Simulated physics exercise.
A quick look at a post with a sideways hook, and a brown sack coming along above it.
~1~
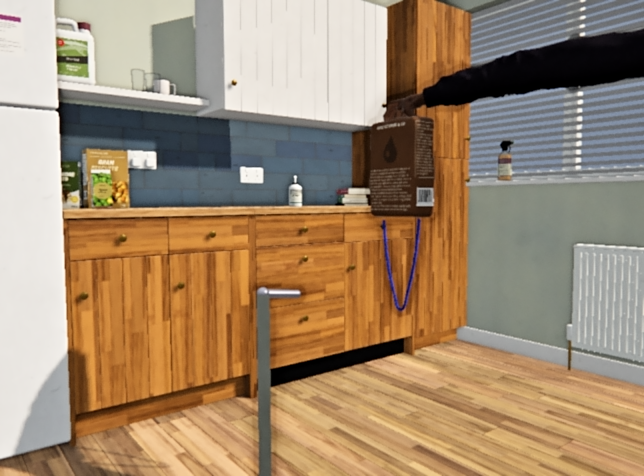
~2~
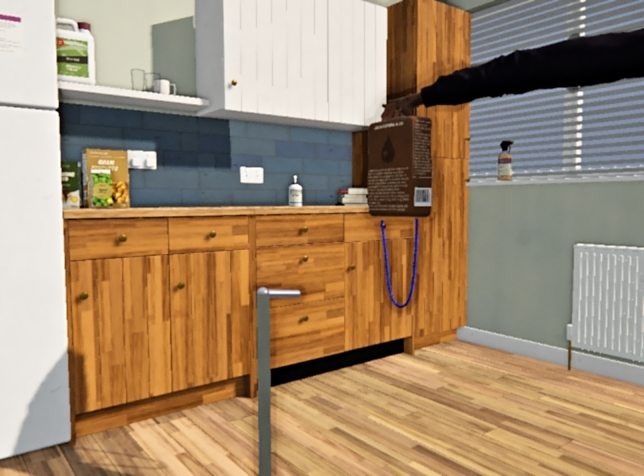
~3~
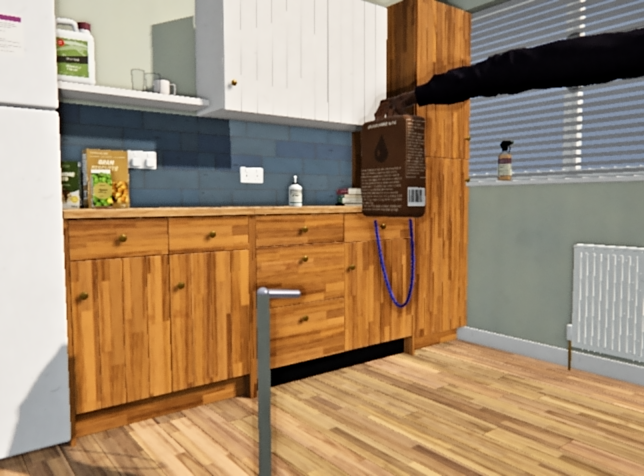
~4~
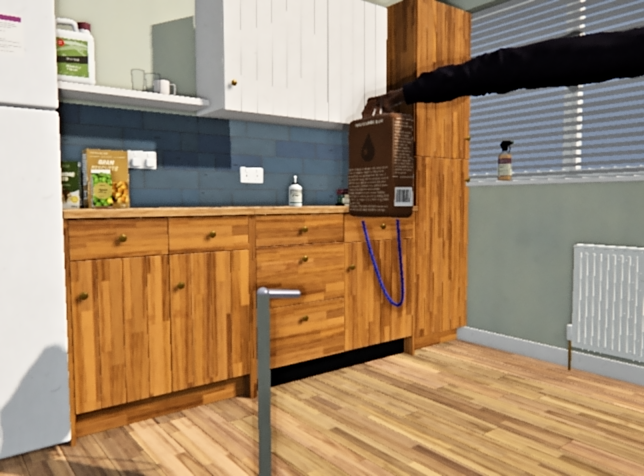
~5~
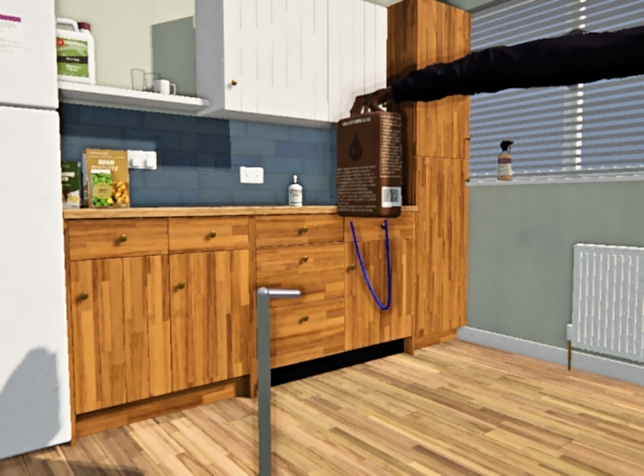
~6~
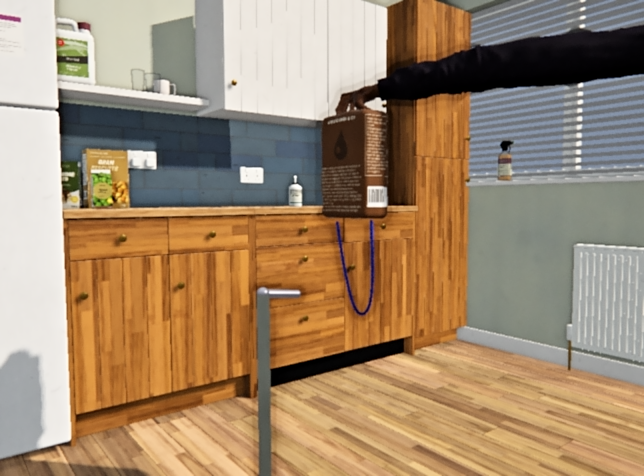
A brown sack with a blue loop hanging beneath it was held up by a dark-sleeved arm in a kitchen, staying nearly still at first, then moving slowly left above a gray post's hook.
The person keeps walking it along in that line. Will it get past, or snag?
The brown sack gets caught.
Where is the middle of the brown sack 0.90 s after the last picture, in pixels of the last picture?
By then it is at (243, 161).
Then, 0.38 s later than the last view, sack nearing the post near (311, 164).
Then, 0.90 s later than the last view, sack over the post near (243, 161).
Finally, sack past the post near (189, 158); loop tight round the post, hand stopped. The brown sack is jerked back by its loop.
